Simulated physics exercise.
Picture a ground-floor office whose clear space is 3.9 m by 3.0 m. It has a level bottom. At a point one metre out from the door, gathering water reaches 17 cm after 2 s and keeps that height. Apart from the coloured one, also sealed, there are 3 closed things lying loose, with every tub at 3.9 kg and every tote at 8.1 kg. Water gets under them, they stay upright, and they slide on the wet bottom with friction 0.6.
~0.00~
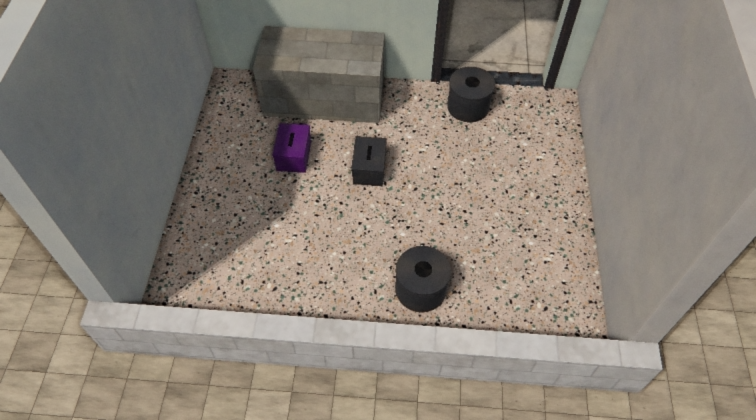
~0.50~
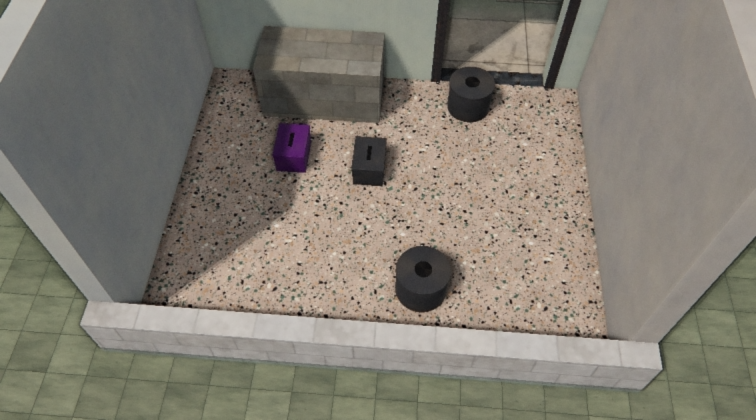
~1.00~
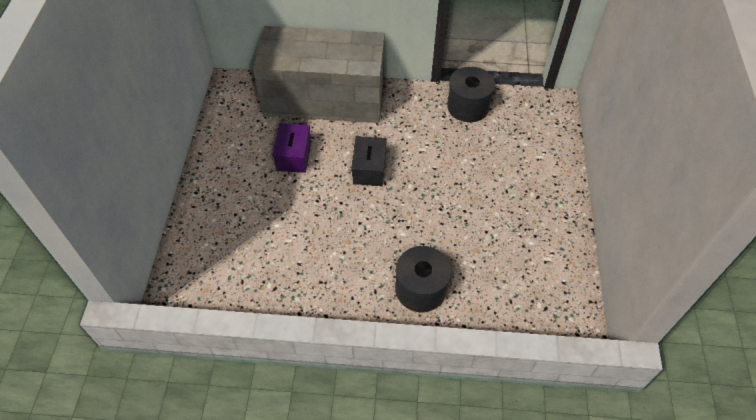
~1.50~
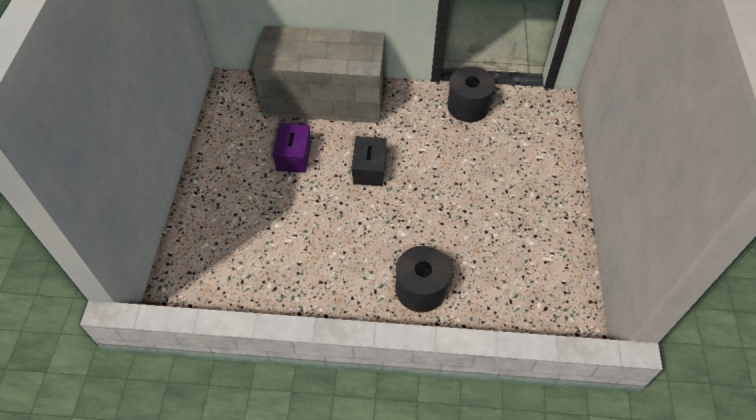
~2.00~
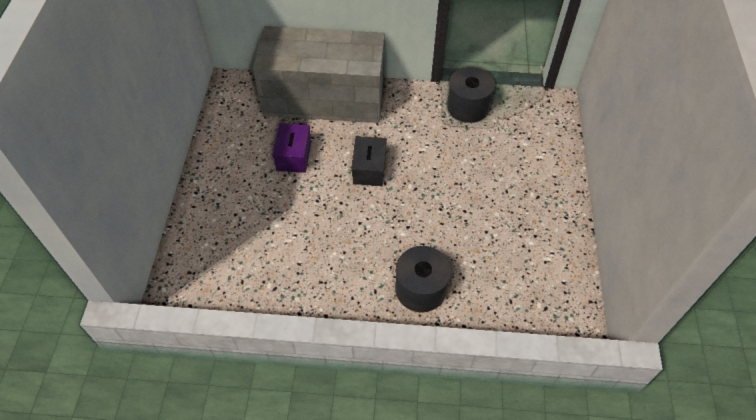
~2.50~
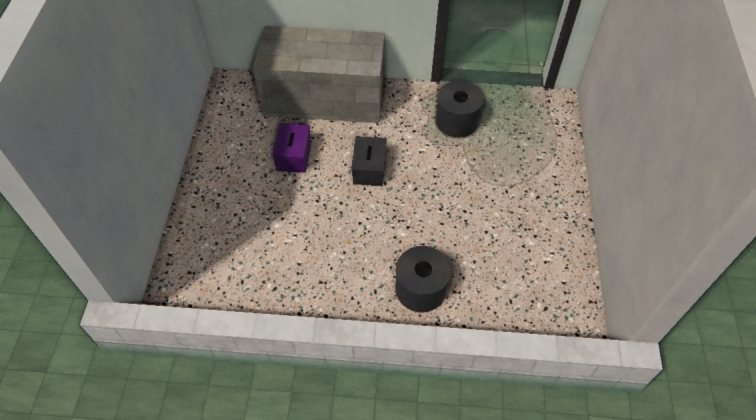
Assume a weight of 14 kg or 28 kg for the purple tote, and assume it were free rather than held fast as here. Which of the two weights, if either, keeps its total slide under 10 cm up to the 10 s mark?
The lighter one already does.
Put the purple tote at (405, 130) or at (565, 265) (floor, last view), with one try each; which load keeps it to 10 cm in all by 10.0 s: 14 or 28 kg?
The first time the lesser option suffices; the second time the greater option is needed.
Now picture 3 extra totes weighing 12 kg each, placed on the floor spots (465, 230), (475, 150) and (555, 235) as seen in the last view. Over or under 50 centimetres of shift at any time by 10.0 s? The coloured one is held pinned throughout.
Order as asked: Stays within / stays within / goes beyond.
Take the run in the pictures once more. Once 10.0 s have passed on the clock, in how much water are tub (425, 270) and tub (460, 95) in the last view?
10 and 13 cm.
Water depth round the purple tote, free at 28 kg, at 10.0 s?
Depth: Approx. 6 cm.
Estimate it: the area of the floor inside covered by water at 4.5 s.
Wet area: Approx. 7.5 m2.
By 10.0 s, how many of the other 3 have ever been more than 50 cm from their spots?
Result: 2.
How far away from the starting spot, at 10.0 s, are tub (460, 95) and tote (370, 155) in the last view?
Respectively 250 and 0 centimetres.
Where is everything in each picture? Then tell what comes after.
In the first frame, the purple tote at (291, 140) rests on the ground; 0.0 m2 under water; 0 of 4 have shifted.
In the second frame, the purple tote at (291, 140) rests on the ground; water covers 0.0 m2; 0 of 4 have shifted.
In the third frame, the purple tote at (291, 140), on the bottom; 0.0 m2 under water; 0 of 4 have shifted.
In the fourth frame, the purple tote at (291, 140), on the bottom; 0.0 m2 under water; 0 of 4 have shifted.
In the fifth frame, the purple tote at (291, 140) rests on the ground; 0.3 m2 under water; 0 of 4 have shifted.
In the sixth frame, the purple tote at (291, 140) rests on the ground; 1.2 m2 under water; 1 of 4 have shifted.
After 3.5 s the purple tote would be 0 cm from its start with 14 kg and 0 cm from its start with 28 kg; 0 cm of water round it then.
After 4.5 s the purple tote would be 0 cm from its start with 14 kg and 0 cm from its start with 28 kg; 1 cm of water round it then.
After 7.0 s the purple tote would be 0 cm from its start with 14 kg and 0 cm from its start with 28 kg; 1 cm of water round it then.
After 10.0 s the purple tote would be 0 cm from its start with 14 kg and 0 cm from its start with 28 kg; 6 cm of water round it then.
